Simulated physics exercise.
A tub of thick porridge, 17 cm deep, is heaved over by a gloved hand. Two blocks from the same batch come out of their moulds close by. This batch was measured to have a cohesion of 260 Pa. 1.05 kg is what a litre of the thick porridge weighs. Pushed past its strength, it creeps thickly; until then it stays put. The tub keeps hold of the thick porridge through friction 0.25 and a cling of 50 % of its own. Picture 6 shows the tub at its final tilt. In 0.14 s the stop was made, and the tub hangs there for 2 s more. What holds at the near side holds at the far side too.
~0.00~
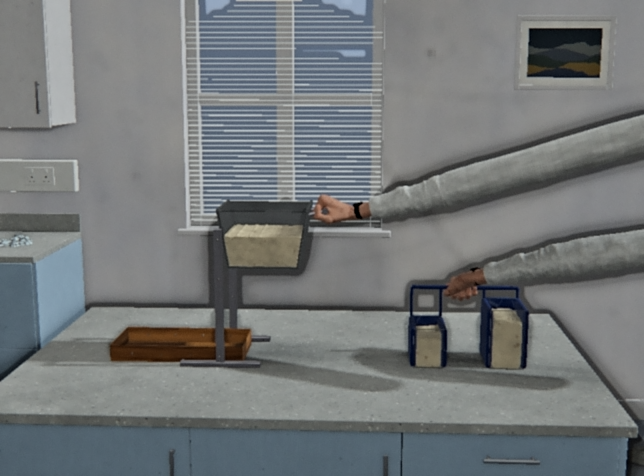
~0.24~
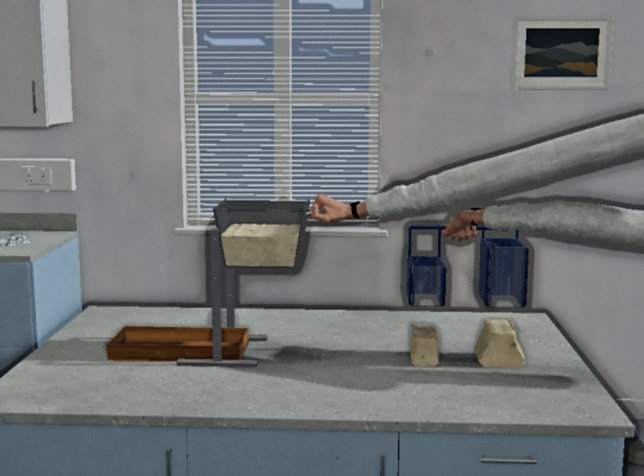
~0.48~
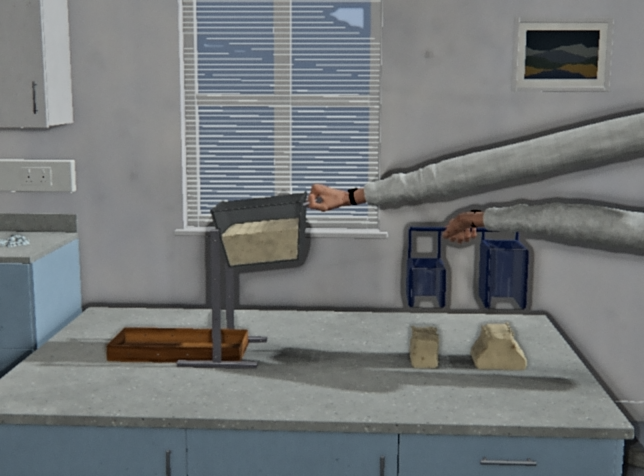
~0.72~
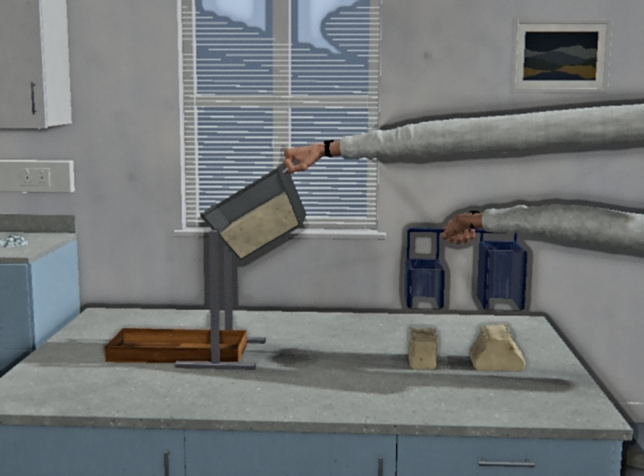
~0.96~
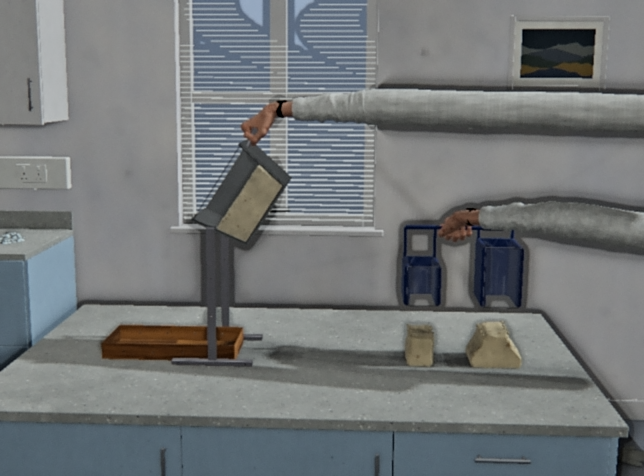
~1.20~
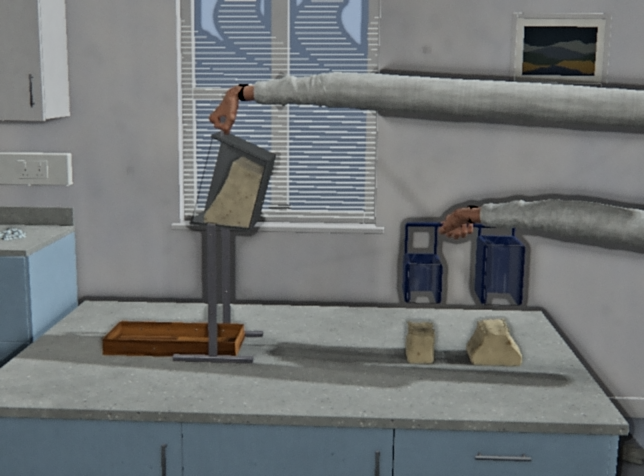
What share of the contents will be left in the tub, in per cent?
Roughly 98 per cent will be left in the tub.
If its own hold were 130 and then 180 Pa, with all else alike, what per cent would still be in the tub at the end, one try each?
Respectively 60 % and 70 %.
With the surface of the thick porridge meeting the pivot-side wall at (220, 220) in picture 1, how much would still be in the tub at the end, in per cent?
That works out near 50 %.
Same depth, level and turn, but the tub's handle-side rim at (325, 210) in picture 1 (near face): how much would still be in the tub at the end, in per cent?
About 70 % stays in the tub.
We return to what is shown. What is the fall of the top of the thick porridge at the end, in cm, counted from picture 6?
About 4 cm.
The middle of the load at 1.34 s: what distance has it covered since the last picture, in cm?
I'd estimate roughly 2 centimetres.
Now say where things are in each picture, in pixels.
In the first picture, handle-side rim at (305, 211), tilt 0 degrees; top of the thick porridge at (231, 236); blocks stand 9.5 cm, 15 cm (left to right).
In the second picture, handle-side rim at (303, 210), tilt 0 degrees; top of the thick porridge at (228, 235); blocks stand 9.3 cm, 12 cm (left to right).
In the third picture, handle-side rim at (299, 201), tilt 7 degrees; top of the thick porridge at (294, 228); blocks stand 9.2 cm, 11 cm (left to right).
In the fourth picture, handle-side rim at (276, 170), tilt 32 degrees; top of the thick porridge at (284, 197); blocks stand 9.2 cm, 11 cm (left to right).
In the fifth picture, handle-side rim at (239, 146), tilt 57 degrees; top of the thick porridge at (260, 167); blocks stand 9.2 cm, 11 cm (left to right).
In the sixth picture, handle-side rim at (212, 138), tilt 75 degrees; top of the thick porridge at (232, 163); blocks stand 9.2 cm, 11 cm (left to right).
After 1.34 s, the tub is at 75 degrees and holds 100 %.
After 1.51 s, the tub is at 75 degrees and holds 99 %.
After 1.68 s, the tub is at 75 degrees and holds 98 %.
After 1.85 s, the tub is at 75 degrees and holds 98 %.
After 3.20 s, at the end, the tub is at 75 degrees and holds 98 %.
